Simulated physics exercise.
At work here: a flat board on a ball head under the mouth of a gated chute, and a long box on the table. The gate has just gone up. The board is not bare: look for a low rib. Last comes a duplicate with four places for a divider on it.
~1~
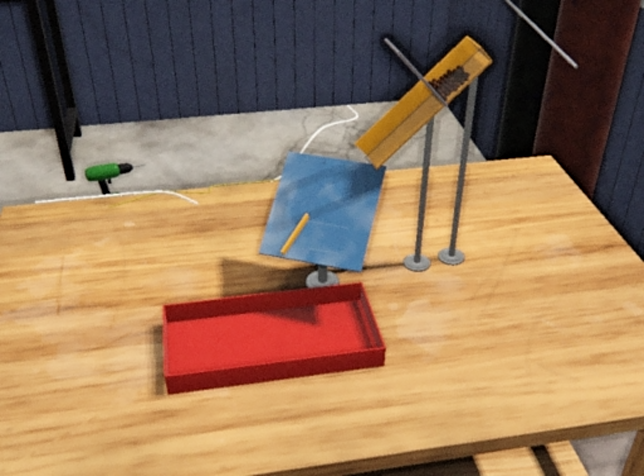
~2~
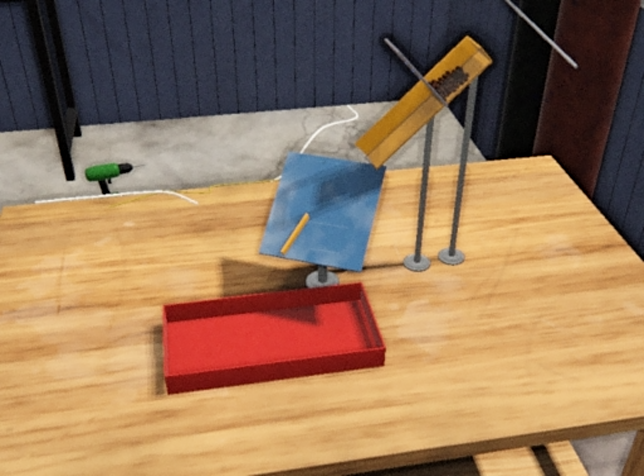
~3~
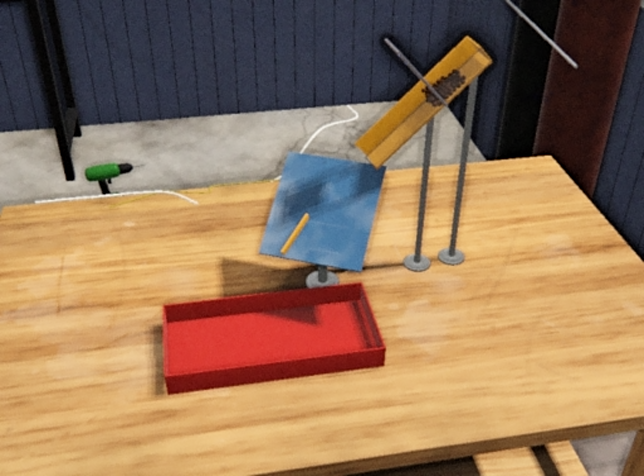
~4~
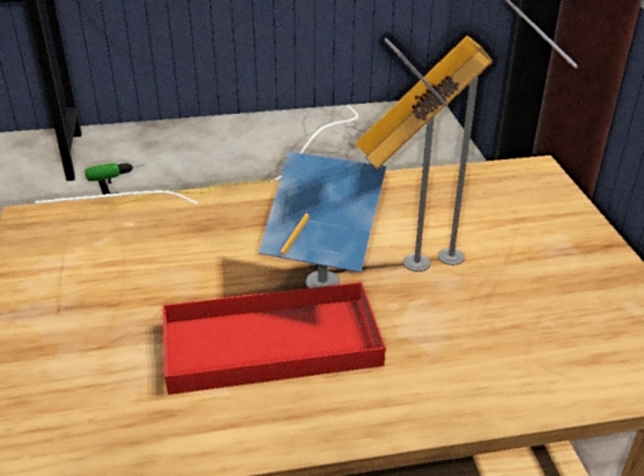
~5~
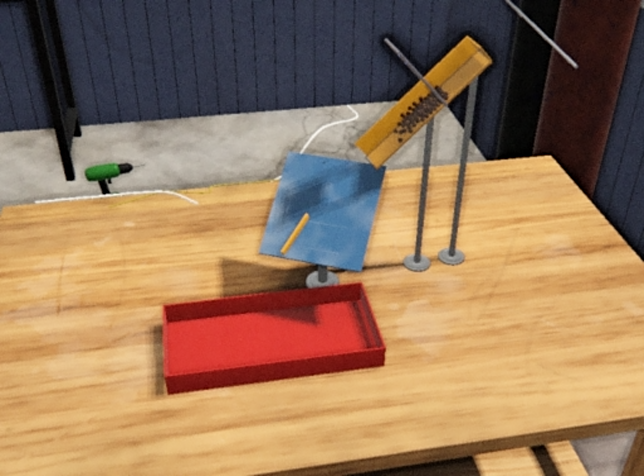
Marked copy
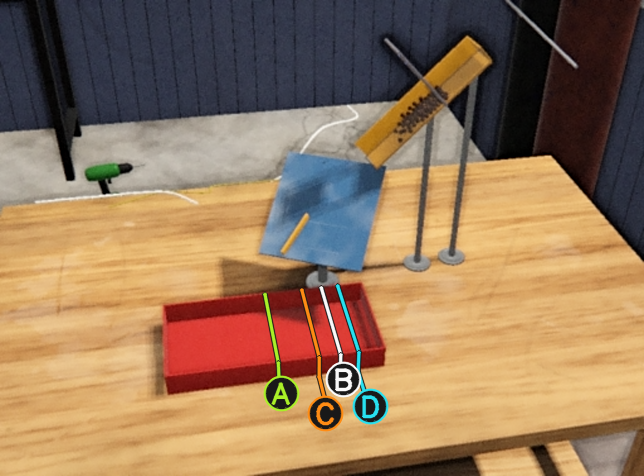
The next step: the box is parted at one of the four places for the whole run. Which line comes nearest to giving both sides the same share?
A beats the others.
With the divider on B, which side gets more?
Left.
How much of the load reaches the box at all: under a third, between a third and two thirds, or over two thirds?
It is over two thirds.
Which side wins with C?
The left side.
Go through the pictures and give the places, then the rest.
The first frame shows load behind the gate at (447, 83), allspice berries; lip of the chute at (372, 162), sloping fairly steeply.
The second frame shows middle of the board at (323, 209), tilted fairly steeply; middle of its low edge at (309, 262); of its high edge at (337, 159).
The third frame shows front corners of the box at (165, 376) and (385, 348), empty; front of the load at (428, 100).
The fourth frame shows middle of the load at (436, 100); its front at (417, 115), about a quarter of the way to the lip; rib from (307, 214) to (282, 252).
The fifth frame shows middle of the load at (420, 112); its front at (400, 140), about two thirds of the way to the lip.
On the marked copy, line A crosses the front rim at (278, 361); line B crosses the front rim at (340, 353); line C crosses the front rim at (319, 356); line D crosses the front rim at (358, 351).
If A is chosen, of what is caught, about half on the left of the divider, about half on the right.
If B is chosen, of what is caught, all on the left of the divider, none on the right.
If C is chosen, of what is caught, nearly all on the left of the divider, a small part on the right.
If D is chosen, of what is caught, all on the left of the divider, none on the right.
